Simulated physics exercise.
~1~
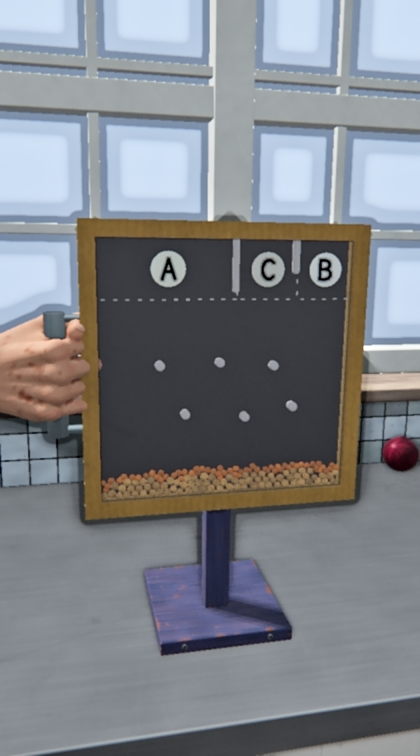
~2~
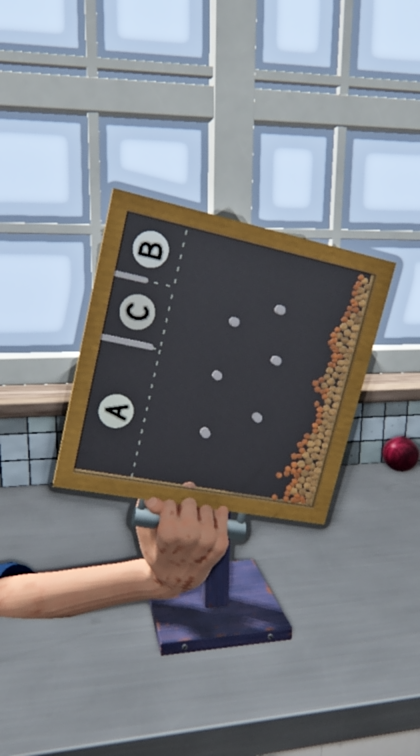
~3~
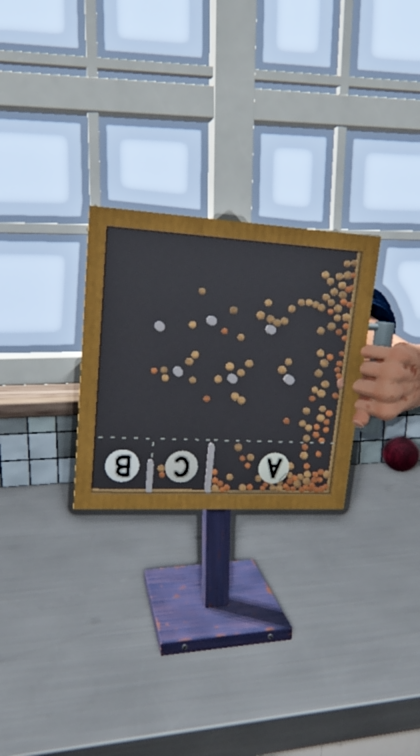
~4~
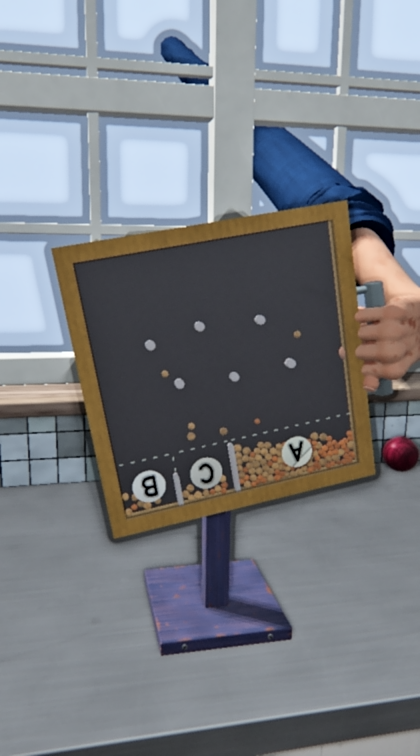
A framed case of pale and orange beads is swung anticlockwise by a hand on its handle until it hangs upside down, the beads sliding and scattering past pegs; most settle in pocket A, fewer in C and B, with a few still above the pockets.
